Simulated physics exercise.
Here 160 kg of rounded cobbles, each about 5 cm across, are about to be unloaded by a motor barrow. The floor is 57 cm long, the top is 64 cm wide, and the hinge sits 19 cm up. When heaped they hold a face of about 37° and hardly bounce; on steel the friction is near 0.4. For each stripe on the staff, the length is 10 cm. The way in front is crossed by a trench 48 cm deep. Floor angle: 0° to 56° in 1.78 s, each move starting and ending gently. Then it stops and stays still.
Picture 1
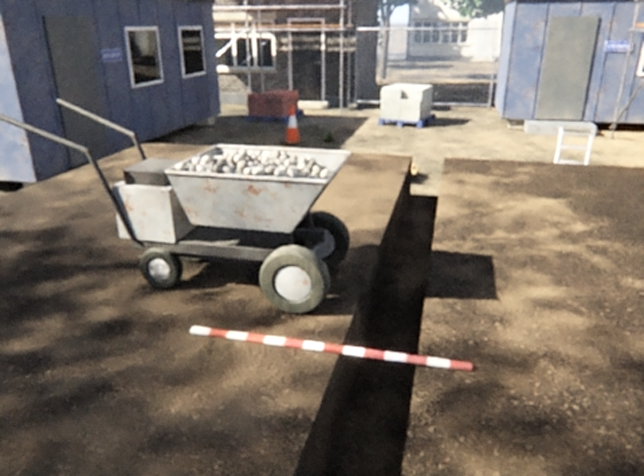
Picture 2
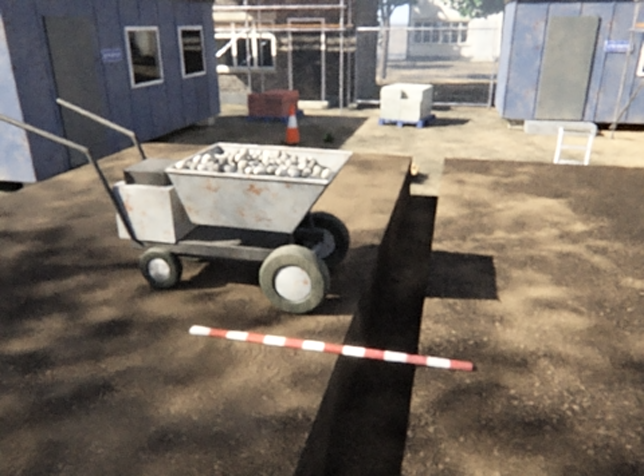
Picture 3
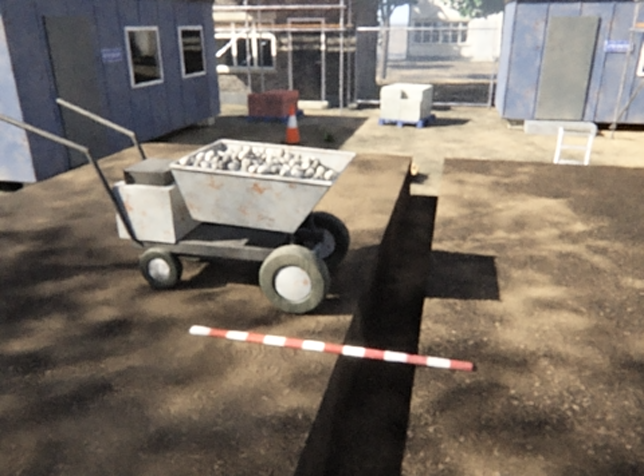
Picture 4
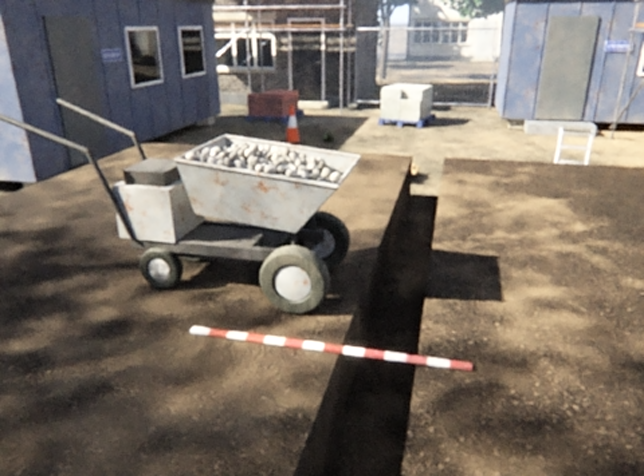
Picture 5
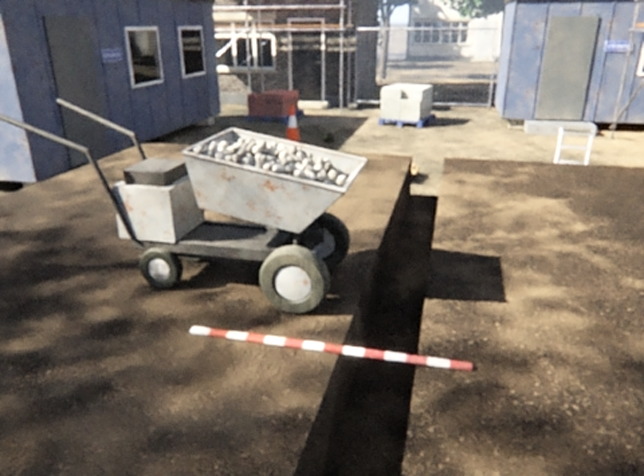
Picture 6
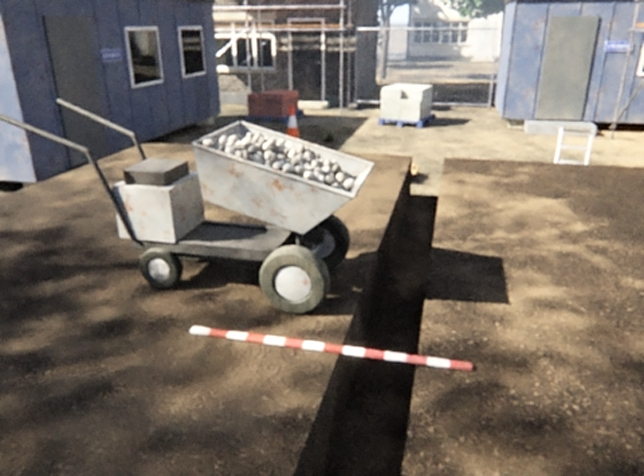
In a yard between blue cabins, a small grey barrow loaded with rounded stones stood beside a narrow trench, and its skip slowly tilted forward to the right while the wheels stayed still.
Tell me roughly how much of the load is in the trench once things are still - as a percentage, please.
I would put it at 21 %.
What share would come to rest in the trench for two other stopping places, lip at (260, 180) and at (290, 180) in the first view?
Near 50 and near 45 percent.
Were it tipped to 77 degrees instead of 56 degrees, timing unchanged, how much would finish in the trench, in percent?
In that case near 40 per cent.
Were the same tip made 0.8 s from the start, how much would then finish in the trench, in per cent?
My guess is near 15 percent.
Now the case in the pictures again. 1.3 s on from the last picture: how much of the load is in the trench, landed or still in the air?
Close to 5 per cent at that time.
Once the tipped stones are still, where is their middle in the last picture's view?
The tipped stones centre close to (439, 303).
Then, 0.7 s after the last picture the floor is at 47°, 99 % in the skip; the foremost stones are at (398, 229).
Then, 1.3 s after the last picture the floor is at 56°, 84 % in the skip, 5 % in the trench, 10 % past the trench; the foremost stones are at (476, 305).
Then, 1.6 s after the last picture the floor is at 56°, 68 % in the skip, 8 % in the trench, 24 % past the trench; the foremost stones are at (529, 310).
Then, 3.6 s after the last picture the floor is at 56°, 50 % in the skip, 21 % in the trench, 28 % past the trench; the foremost stones are at (587, 315).
